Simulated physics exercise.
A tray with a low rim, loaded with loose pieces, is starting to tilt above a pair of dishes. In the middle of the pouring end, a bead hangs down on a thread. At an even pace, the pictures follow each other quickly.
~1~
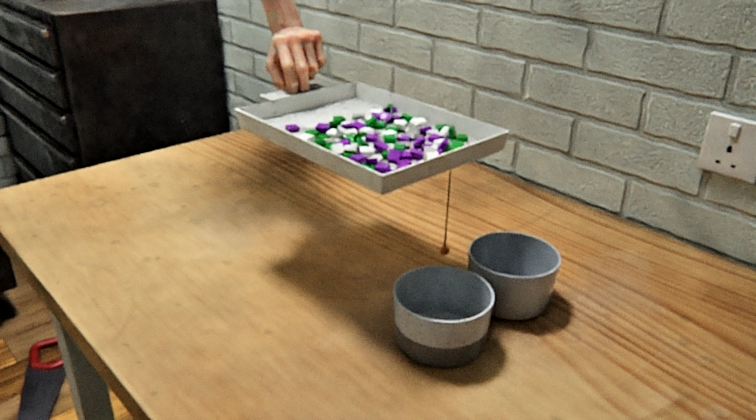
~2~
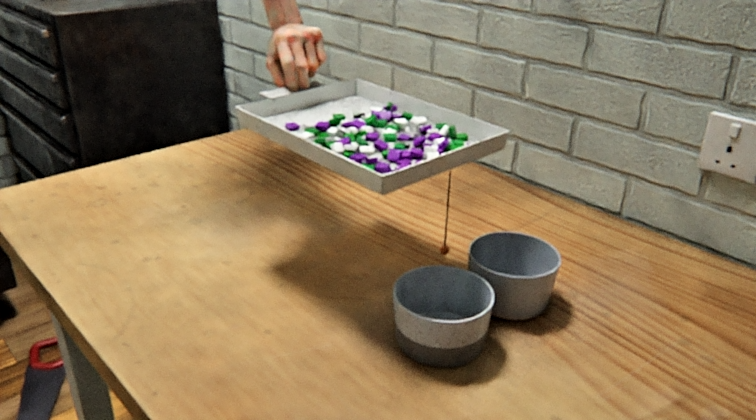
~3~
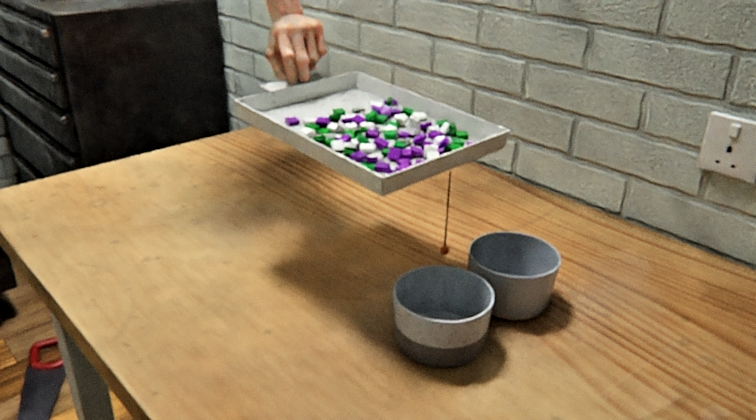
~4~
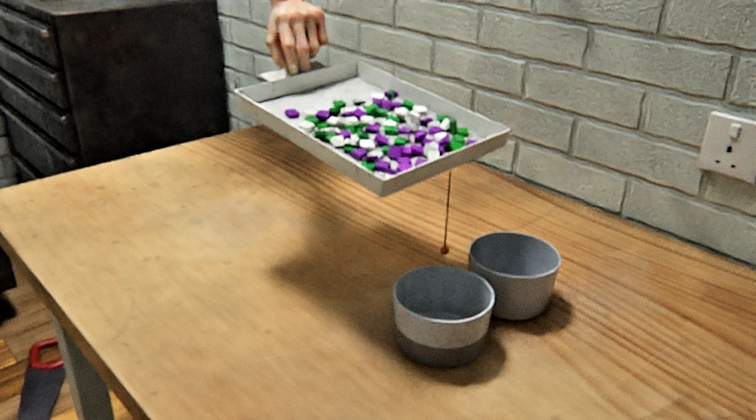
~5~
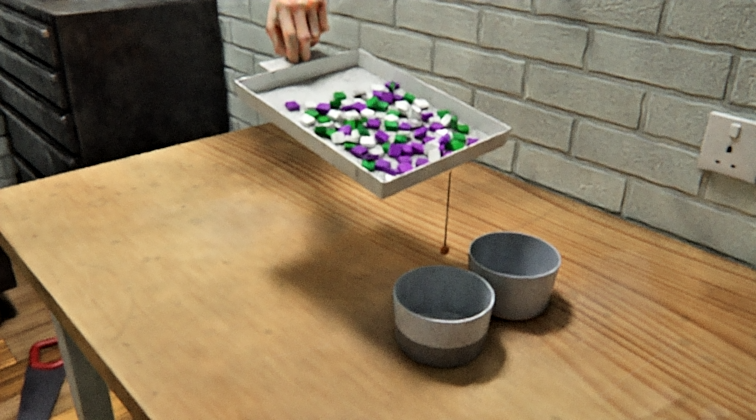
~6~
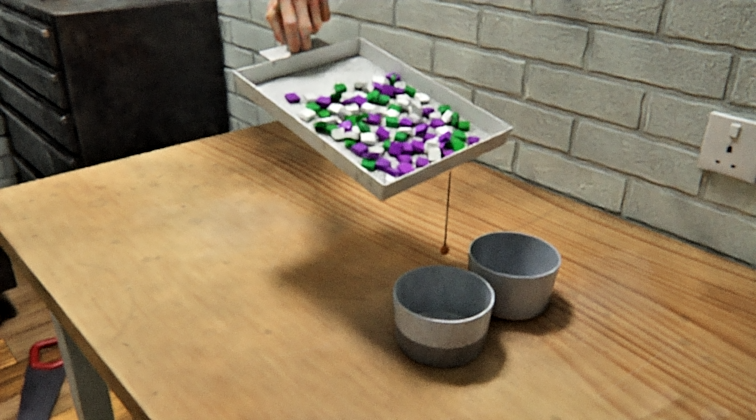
On a wooden workbench by a brick wall, a hand gradually tilting a tray of purple, green and white pieces above two dishes.
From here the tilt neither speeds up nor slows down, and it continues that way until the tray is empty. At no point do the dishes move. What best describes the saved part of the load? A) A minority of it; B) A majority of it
(B) A majority of it.
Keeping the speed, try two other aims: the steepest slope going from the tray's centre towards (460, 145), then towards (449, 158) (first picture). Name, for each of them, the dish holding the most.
The first place favours the right of the two, the second the right of the two.
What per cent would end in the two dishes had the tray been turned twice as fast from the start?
About 60 %.
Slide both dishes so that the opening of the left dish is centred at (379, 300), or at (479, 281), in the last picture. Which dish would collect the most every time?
So: The one further left first, and the one further left second.
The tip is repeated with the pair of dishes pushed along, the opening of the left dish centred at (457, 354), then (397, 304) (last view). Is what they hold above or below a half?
Held in all, by try: A smaller portion, then a larger portion.
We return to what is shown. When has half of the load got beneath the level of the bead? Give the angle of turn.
Near 100 degrees.
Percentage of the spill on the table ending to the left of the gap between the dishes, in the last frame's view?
About 80 percent of the spill.
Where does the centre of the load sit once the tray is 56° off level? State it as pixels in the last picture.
In the last view the centre sits at roughly (415, 133).
Just after the last frame, tray tipped steeply; every one on the tray.
A moment on, tray tipped right over; the larger part on the tray; about a tenth in the left dish; about a tenth outside both; about a tenth in the air.
Further on, tray tipped past a quarter turn; roughly two thirds in the left dish; just a few in the right dish; roughly a third outside both.
When it is over, tray tipped past a quarter turn; roughly two thirds in the left dish; just a few in the right dish; roughly a third outside both.
